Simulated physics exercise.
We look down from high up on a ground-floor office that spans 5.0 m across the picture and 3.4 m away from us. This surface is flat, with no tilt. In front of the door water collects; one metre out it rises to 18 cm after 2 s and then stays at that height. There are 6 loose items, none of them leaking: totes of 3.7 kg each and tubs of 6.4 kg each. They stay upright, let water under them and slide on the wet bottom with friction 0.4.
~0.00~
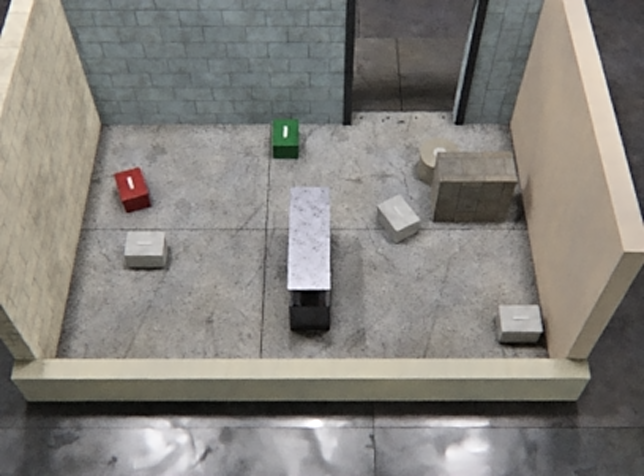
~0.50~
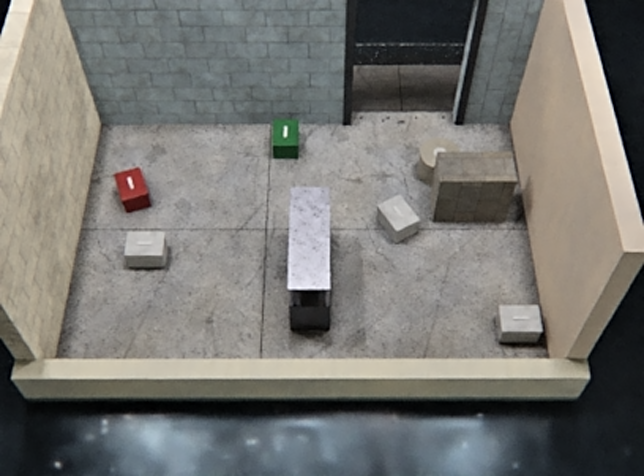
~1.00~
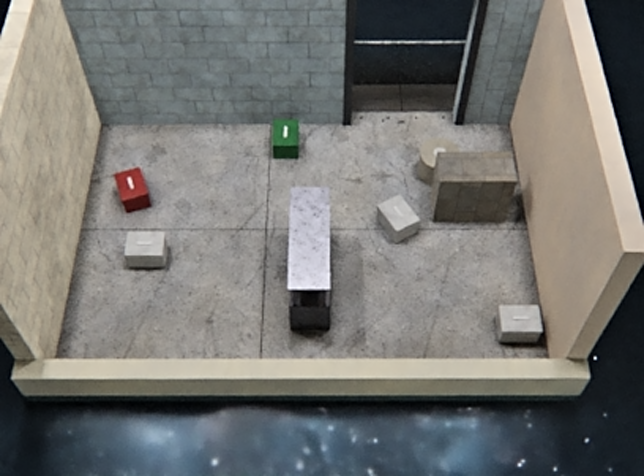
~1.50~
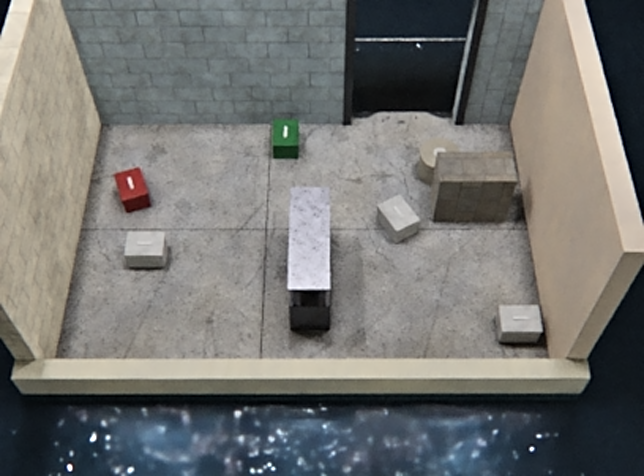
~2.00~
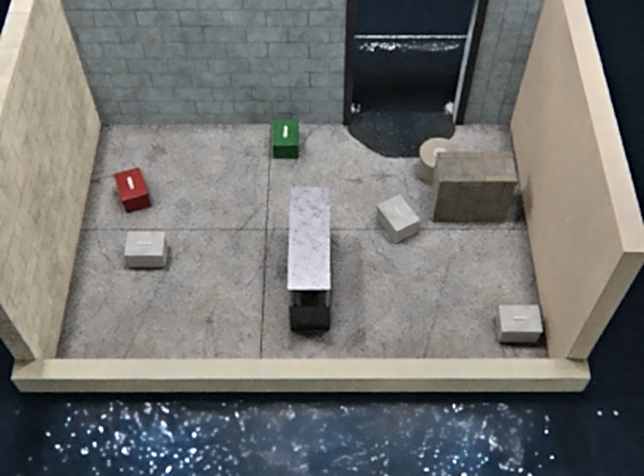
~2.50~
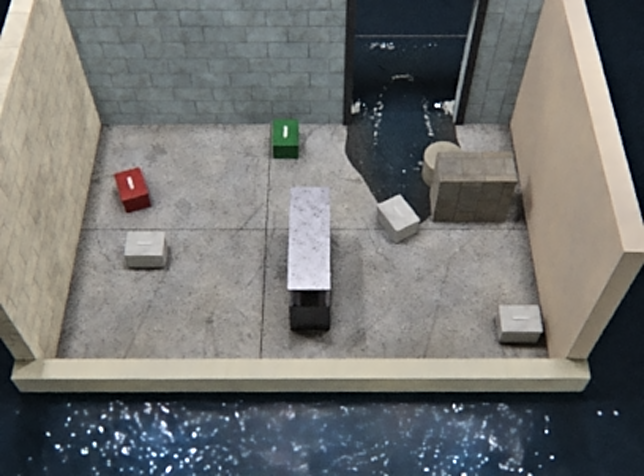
Dark water crept in through the doorway at the back of a small walled room and spread across the floor toward a pale box, while the red and green boxes stayed where they were.
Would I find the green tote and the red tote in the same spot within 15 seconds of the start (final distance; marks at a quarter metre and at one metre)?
As for the green tote, it moves somewhat; as for the red tote, it goes far off.
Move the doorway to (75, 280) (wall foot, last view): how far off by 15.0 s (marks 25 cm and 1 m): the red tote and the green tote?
In that case the red tote shifts a modest distance, the green tote goes a long way.
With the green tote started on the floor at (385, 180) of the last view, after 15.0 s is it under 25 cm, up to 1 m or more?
It gets carried off.
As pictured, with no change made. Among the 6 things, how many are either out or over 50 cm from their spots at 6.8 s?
Answer: 2.
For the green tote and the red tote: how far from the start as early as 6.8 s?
About 0 and 0 cm.
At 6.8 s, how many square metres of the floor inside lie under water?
Roughly 14 m2 of it is wet.
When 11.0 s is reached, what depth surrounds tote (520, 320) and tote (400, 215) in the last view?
12 and 10 cm.
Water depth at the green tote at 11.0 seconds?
About 1 cm.
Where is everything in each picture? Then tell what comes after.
The first frame shows the green tote at (286, 132) rests on the ground; the red tote at (131, 184), on the bottom; water covers 0.0 m2; 0 of 6 have shifted.
The second frame shows the green tote at (286, 132) rests on the ground; the red tote at (131, 184) rests on the ground; 0.0 m2 under water; 0 of 6 have shifted.
The third frame shows the green tote at (286, 132) rests on the ground; the red tote at (131, 184), on the bottom; water covers 0.0 m2; 0 of 6 have shifted.
The fourth frame shows the green tote at (286, 132), on the bottom; the red tote at (131, 184) rests on the ground; water covers 0.0 m2; 0 of 6 have shifted.
The fifth frame shows the green tote at (286, 132), on the bottom; the red tote at (131, 184), on the bottom; water covers 0.5 m2; 0 of 6 have shifted.
The sixth frame shows the green tote at (286, 132) rests on the ground; the red tote at (131, 184) rests on the ground; water covers 1.2 m2; 1 of 6 have shifted.
After 3.5 s the green tote is near (286, 132), 0.0 m from its start, aground; the red tote is near (131, 184), 0.0 m from its start, aground; 0 afloat.
After 6.8 s the green tote is near (286, 132), 0.0 m from its start, aground; the red tote is near (131, 184), 0.0 m from its start, aground; 3 afloat.
After 11.0 s the green tote is near (286, 132), 0.0 m from its start, aground; the red tote is near (131, 131), 0.7 m from its start, afloat; 5 afloat.
After 15.0 s the green tote is near (277, 177), 0.7 m from its start, afloat; the red tote is near (228, 122), 1.3 m from its start, afloat; 6 afloat.
